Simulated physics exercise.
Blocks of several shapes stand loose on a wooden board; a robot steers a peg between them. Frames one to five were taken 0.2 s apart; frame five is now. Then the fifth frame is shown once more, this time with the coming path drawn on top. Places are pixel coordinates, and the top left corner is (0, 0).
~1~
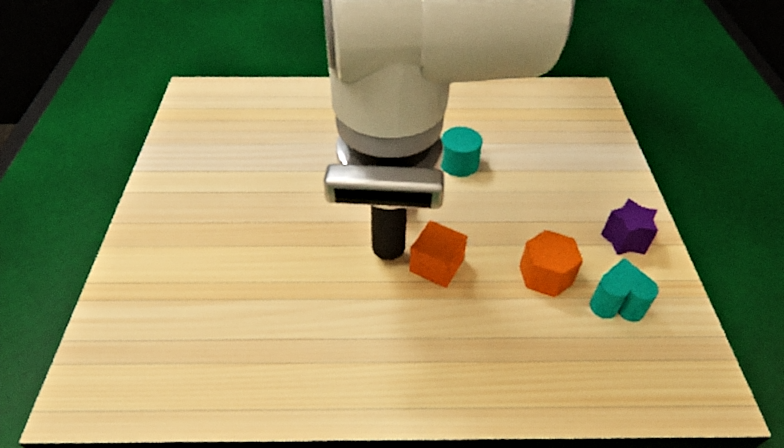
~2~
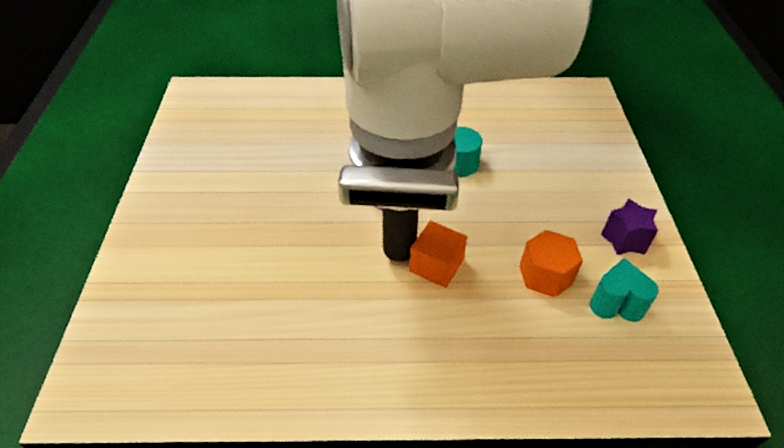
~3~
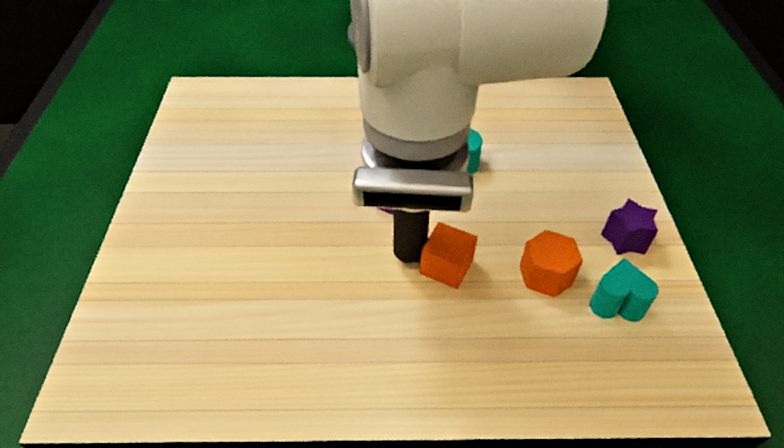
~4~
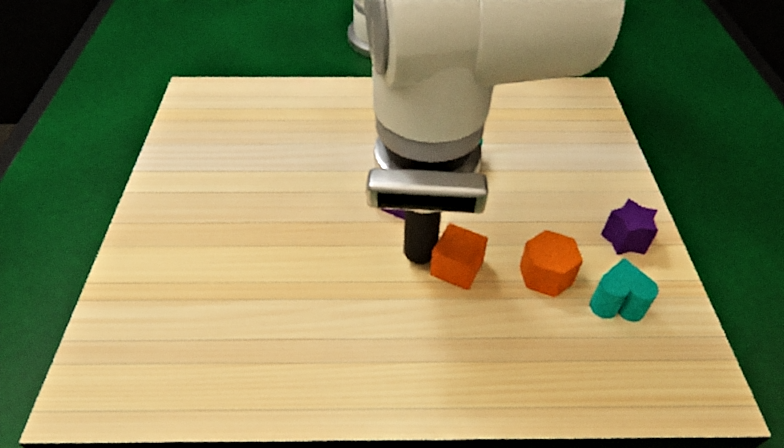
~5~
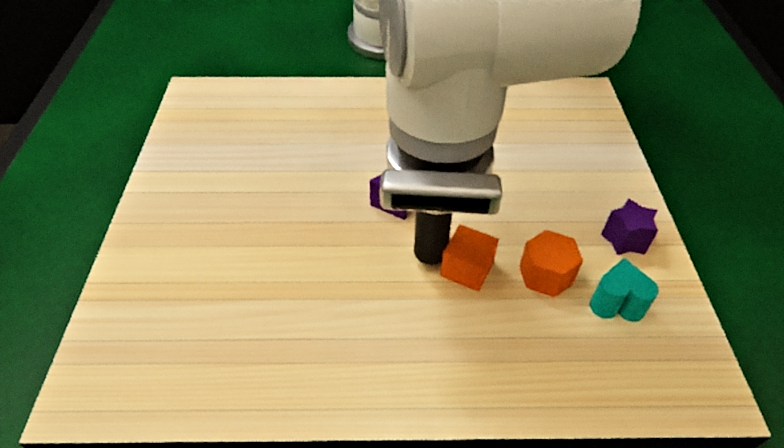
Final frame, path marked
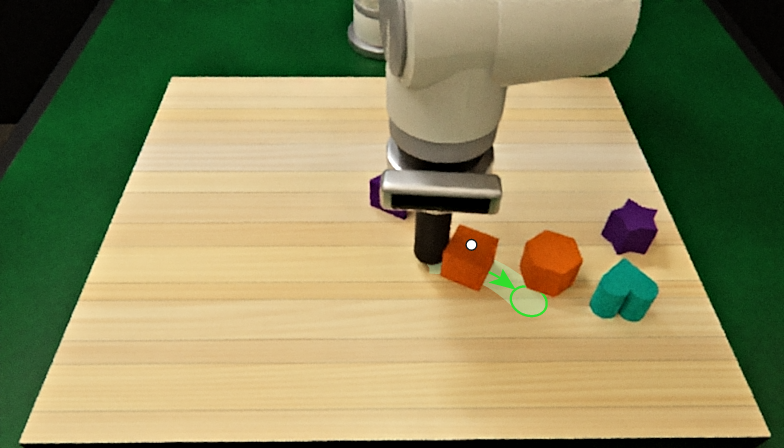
The video shows a robot arm moving its dark peg rightward over a wooden board, nudging an orange block a short way toward another orange block, while a purple block gradually comes into view behind the arm.
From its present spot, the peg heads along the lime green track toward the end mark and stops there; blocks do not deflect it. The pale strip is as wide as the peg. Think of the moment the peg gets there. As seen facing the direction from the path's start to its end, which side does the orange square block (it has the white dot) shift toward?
It slides leftward.
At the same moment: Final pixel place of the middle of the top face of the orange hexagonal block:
For the centre of its top, I'd go with (610, 249).
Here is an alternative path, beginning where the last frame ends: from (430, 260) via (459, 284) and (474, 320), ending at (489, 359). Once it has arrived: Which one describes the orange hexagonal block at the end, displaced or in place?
Not moved.
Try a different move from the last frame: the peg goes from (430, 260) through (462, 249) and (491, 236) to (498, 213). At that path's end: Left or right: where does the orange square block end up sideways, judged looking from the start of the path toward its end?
Facing from start to end, it shifts right.
Path on the board, from (430, 260) through (466, 264) and (500, 278) to (529, 301); the dot is on the orange square block.
On the path given first. One third of the way, peg at (468, 256); orange square block at (510, 250); orange hexagonal block at (561, 251).
Two thirds of the way, peg at (503, 271); orange square block at (549, 260), turned 30° anticlockwise; orange hexagonal block at (594, 252).
At the end, peg at (531, 293); purple triangular block in place; orange square block at (575, 270), turned 50° anticlockwise; orange hexagonal block at (610, 249), turned 15° anticlockwise; turquoise heart-shaped block at (640, 287).
